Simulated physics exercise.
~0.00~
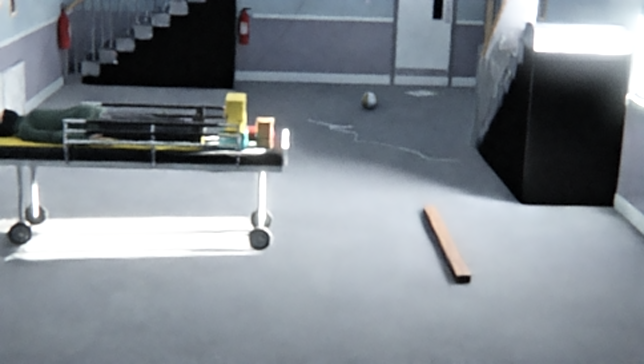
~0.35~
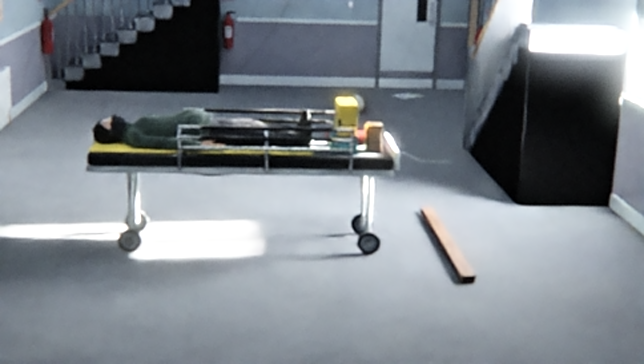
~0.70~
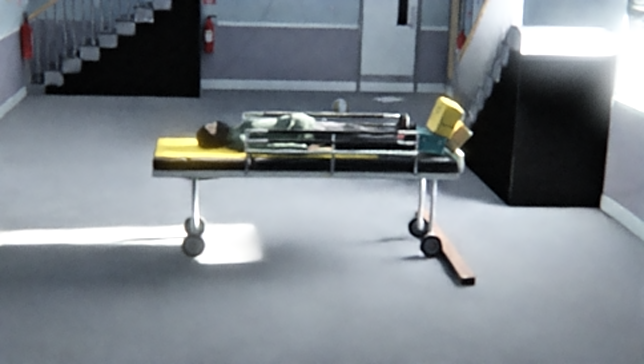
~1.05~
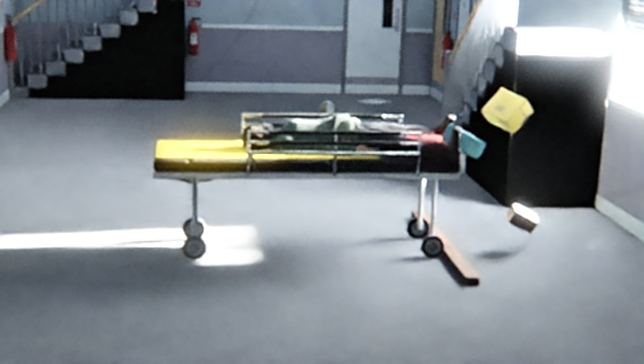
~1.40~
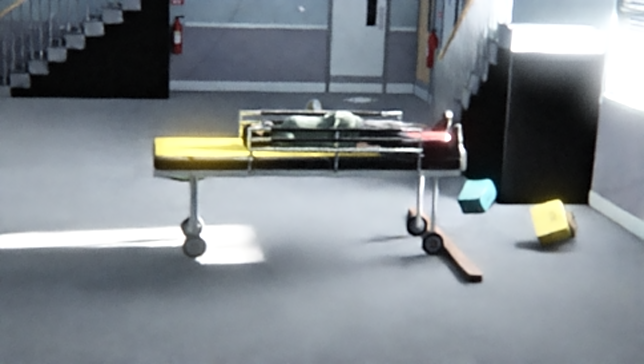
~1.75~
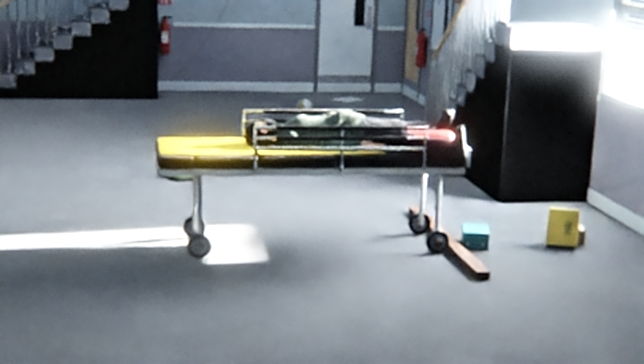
A hospital trolley with a yellow and black mattress rolls rightward across a grey-floored hall, seen from the side by a slightly drifting camera, with stairs and a red extinguisher behind. A limp person in green lies on it, head to the left, with a yellow monitor, a brown pump and a teal case at the right end. The front wheels meet a brown sill and the trolley stops level. The person slides toward the foot end, while the monitor, pump and case tumble off onto the floor. The person and a red bottle stay aboard.
